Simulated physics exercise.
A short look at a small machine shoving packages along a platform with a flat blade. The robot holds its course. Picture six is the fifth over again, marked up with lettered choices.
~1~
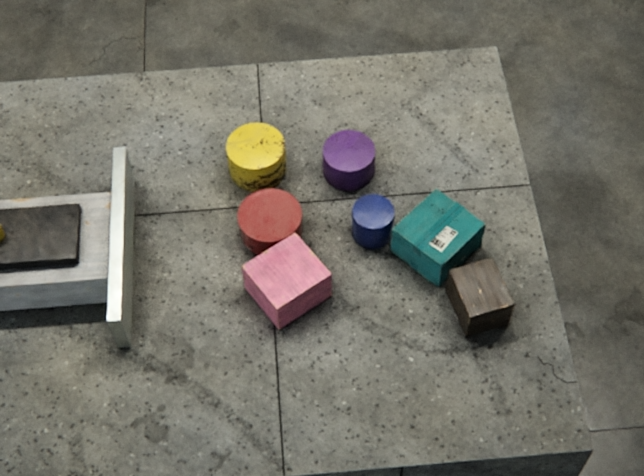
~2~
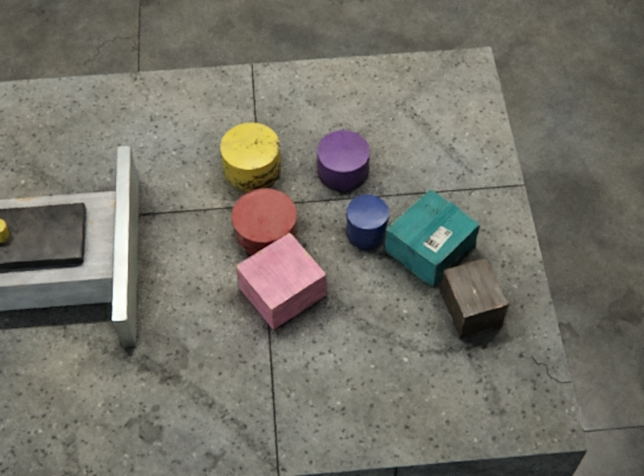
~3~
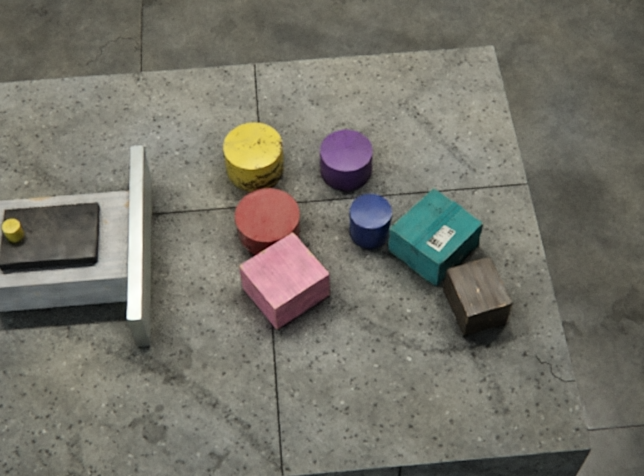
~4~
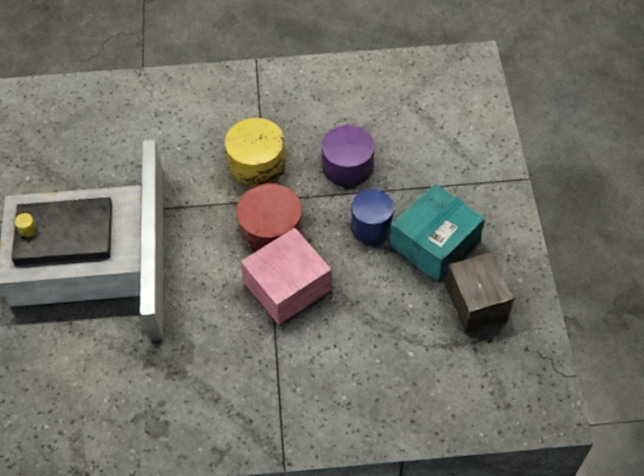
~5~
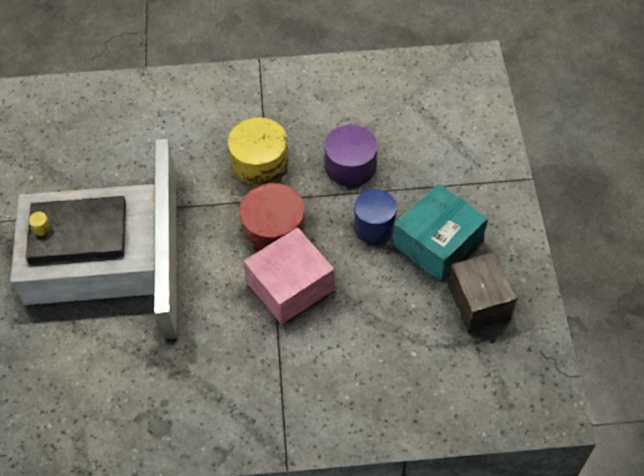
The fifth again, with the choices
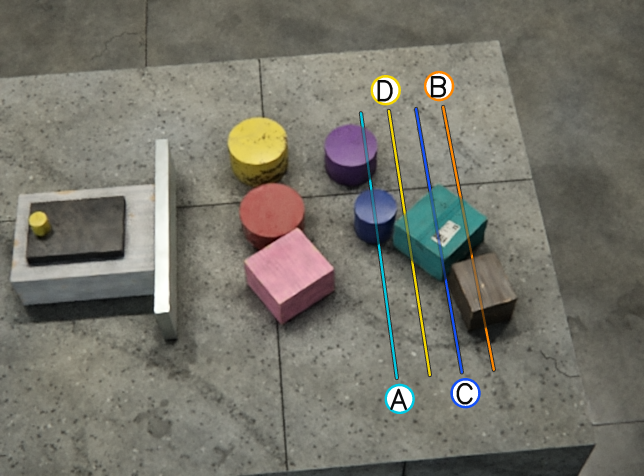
In this clip, a small machine with a flat upright blade moves steadily right across a gray speckled platform, while yellow, purple, red and blue cylinders and pink, teal and dark brown blocks sit clustered ahead of it, untouched.
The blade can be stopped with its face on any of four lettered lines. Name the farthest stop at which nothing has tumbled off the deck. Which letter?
The farthest safe stop is C.
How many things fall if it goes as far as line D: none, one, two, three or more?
By then, none.
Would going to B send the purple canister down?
By then, no.
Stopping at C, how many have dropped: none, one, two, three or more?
By then, none.
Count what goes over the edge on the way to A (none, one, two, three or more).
The count is none.
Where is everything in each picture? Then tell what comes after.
Blue canister (373, 222); pink crate (287, 281); turquoise parcel (438, 237), in the first picture.
Robot (43, 234); yellow canister (252, 157), in the second picture.
Robot (58, 234); red pail (268, 223), in the third picture.
Robot (70, 229); blue canister (372, 217), in the fourth picture.
Robot (84, 227); turquoise parcel (440, 232); yellow canister (259, 152); purple canister (351, 155), in the fifth picture.
On the copy, A at (377, 235); B at (466, 227); C at (437, 230); D at (408, 232).
On C. First, robot (183, 219); yellow canister (293, 148); pink crate (316, 278).
Then, robot (282, 211); turquoise parcel (463, 238); blue canister (441, 197).
Finally, robot (358, 205); turquoise parcel (530, 227); black crate (543, 292); nothing has fallen.
By contrast, A is safe but short; B drops the black crate, blue canister and turquoise parcel; D is safe but short.
